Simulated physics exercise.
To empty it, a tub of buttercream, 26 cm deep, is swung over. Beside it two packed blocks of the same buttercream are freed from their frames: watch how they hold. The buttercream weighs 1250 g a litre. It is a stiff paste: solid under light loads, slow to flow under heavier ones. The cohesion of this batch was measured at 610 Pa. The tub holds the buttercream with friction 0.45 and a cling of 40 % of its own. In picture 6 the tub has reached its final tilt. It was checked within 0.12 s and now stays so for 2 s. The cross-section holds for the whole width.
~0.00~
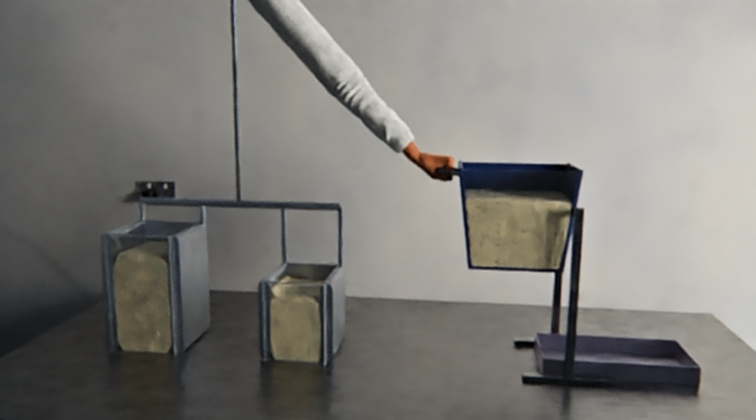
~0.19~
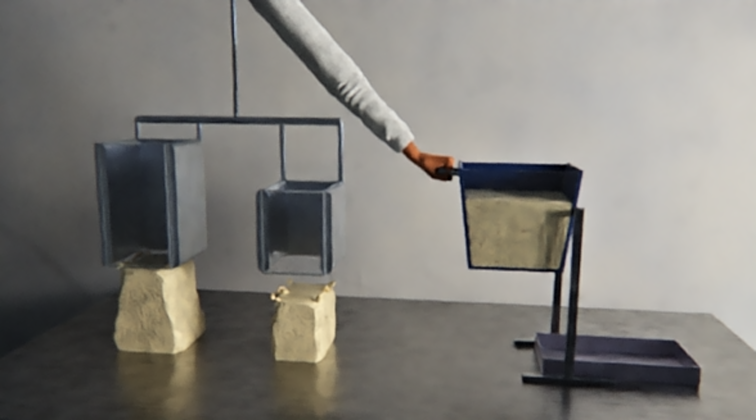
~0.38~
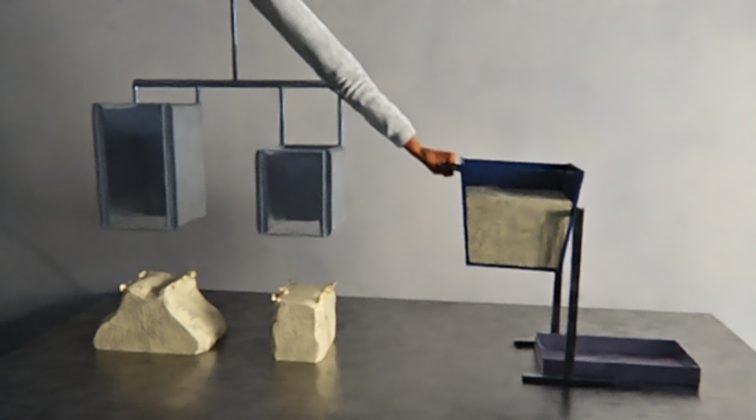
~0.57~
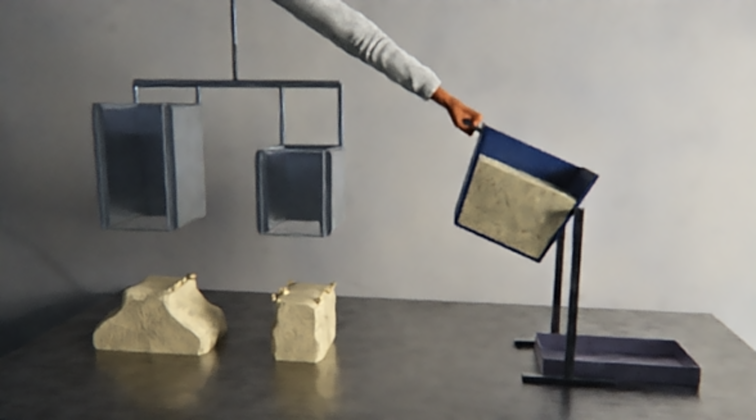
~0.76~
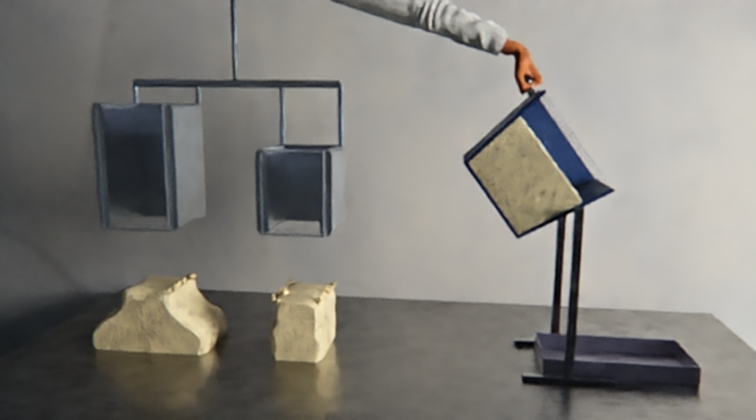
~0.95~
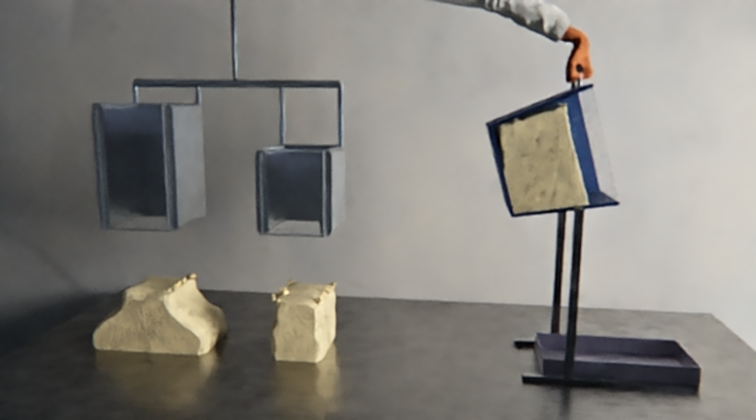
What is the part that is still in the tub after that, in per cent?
Expect roughly 100 %.
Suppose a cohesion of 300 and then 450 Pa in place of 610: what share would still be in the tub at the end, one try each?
In that order: 65 %, 80 %.
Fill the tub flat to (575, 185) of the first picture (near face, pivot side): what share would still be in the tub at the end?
In that case some 80 per cent.
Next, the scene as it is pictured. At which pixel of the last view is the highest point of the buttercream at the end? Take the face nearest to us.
Near (580, 124).
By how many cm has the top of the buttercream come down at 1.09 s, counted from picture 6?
Some 2 cm.
By 1.09 s, the tub is at 74 degrees and holds 100 %.
By 1.26 s, the tub is at 74 degrees and holds 100 %.
By 1.43 s, the tub is at 74 degrees and holds 100 %.
By 1.60 s, the tub is at 74 degrees and holds 100 %.
By 2.95 s, at the end, the tub is at 74 degrees and holds 100 %.
